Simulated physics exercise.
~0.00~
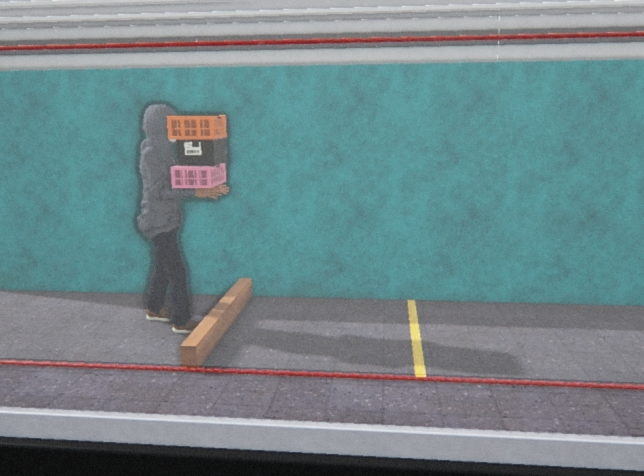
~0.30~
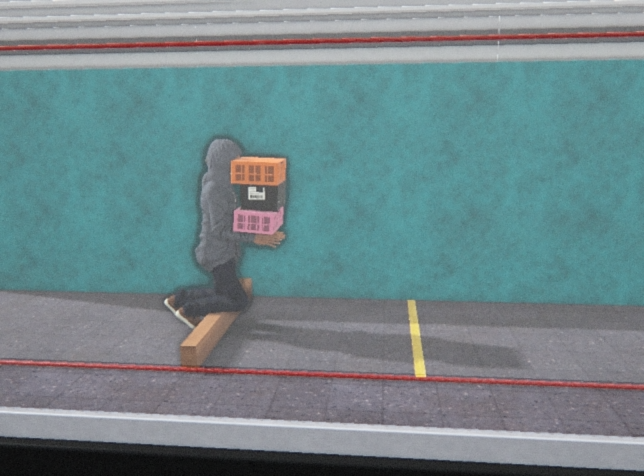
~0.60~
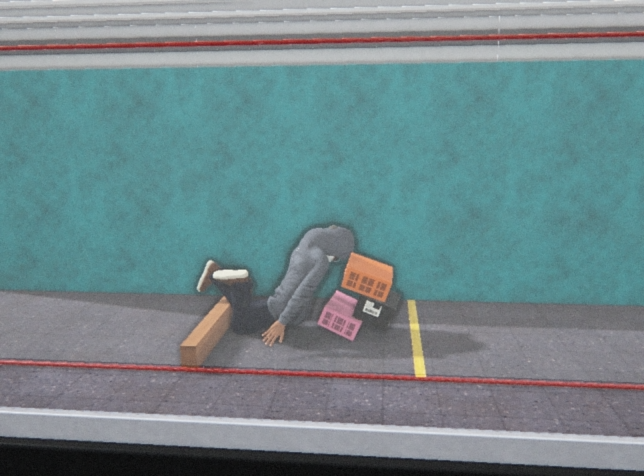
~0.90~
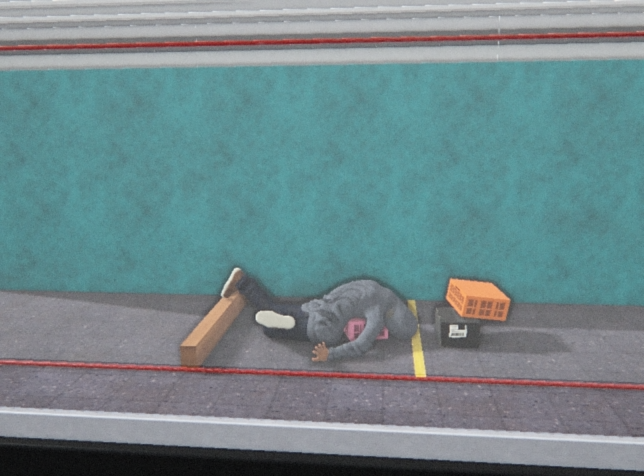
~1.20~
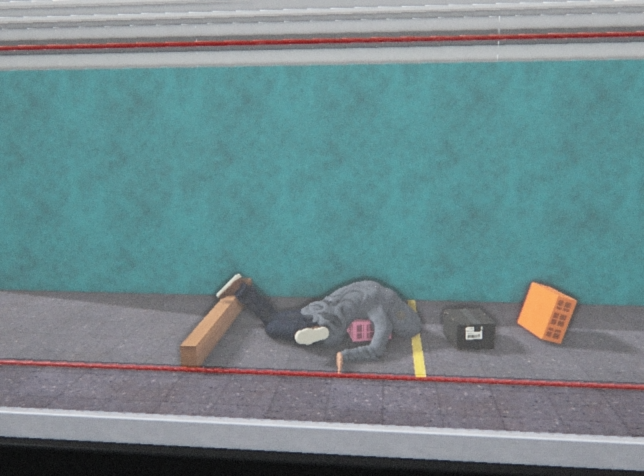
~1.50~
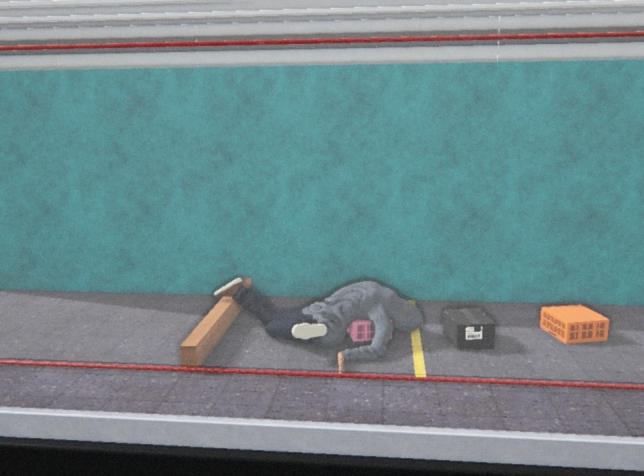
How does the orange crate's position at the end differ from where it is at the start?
At the start the orange crate is on top of the stack in the person's arms, left of the yellow line. At the end it rests on the ground at the far right, beyond the line and the black box.
